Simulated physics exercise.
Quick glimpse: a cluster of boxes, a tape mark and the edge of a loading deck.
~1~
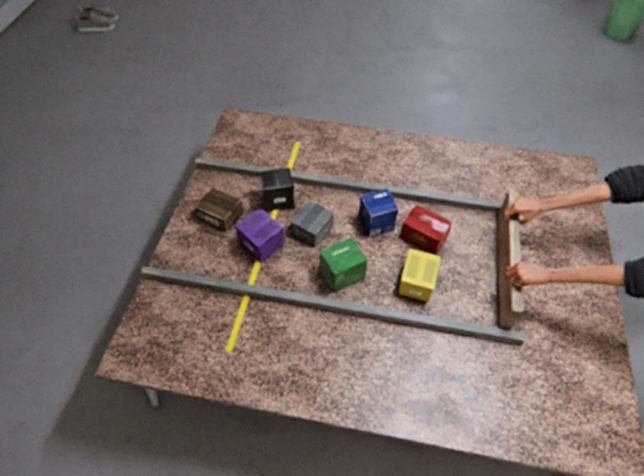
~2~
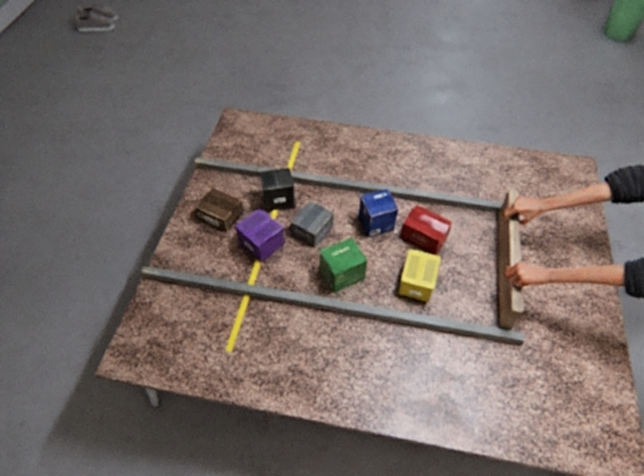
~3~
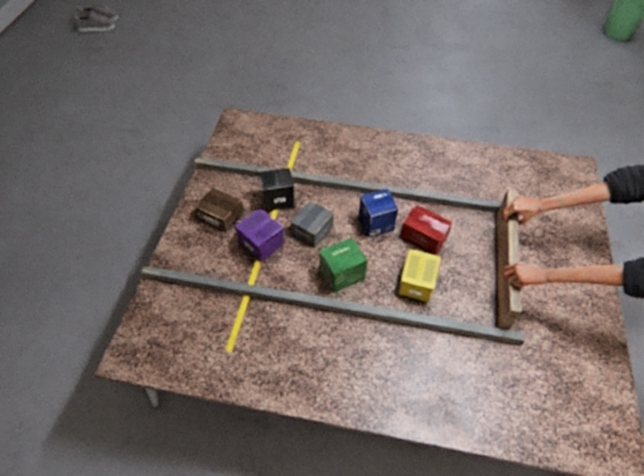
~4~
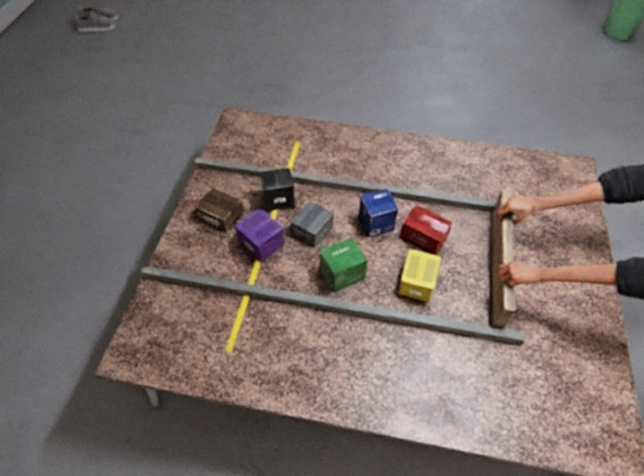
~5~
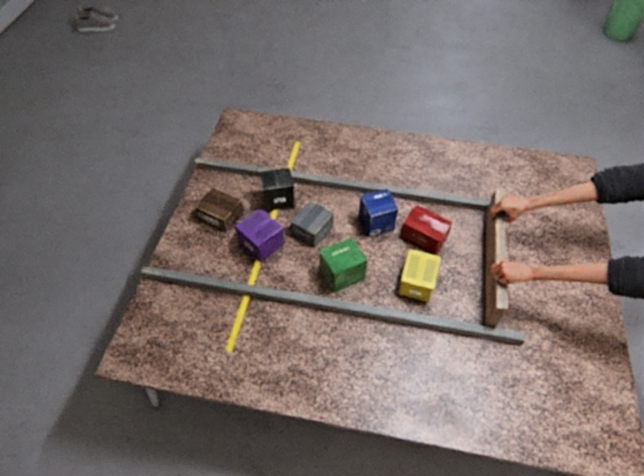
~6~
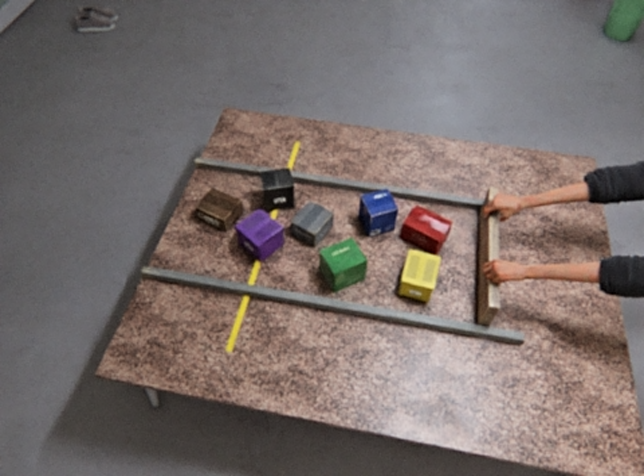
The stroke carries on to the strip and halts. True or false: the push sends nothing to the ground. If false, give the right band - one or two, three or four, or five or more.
True.
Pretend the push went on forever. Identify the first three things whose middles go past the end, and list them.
Sequence: The brown parcel, the purple tote, the grey box.
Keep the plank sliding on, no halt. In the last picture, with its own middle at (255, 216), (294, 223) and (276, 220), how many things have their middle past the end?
That makes 1, 0, 0.
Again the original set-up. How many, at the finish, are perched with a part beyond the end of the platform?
My count gives 1.
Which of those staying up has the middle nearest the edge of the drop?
It's the brown parcel.
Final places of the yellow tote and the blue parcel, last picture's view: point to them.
The yellow tote comes to rest at (244, 249), and the blue parcel comes to rest at (267, 182).
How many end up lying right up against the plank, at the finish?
Count recorded: 3.
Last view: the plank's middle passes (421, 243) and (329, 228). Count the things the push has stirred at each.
So far 3, and 7 at the second.
A little later, none off yet; brown parcel at rest near (220, 210); purple tote at rest near (261, 236); black tote at rest near (278, 190).
When it is over, the number that fall off is zero.
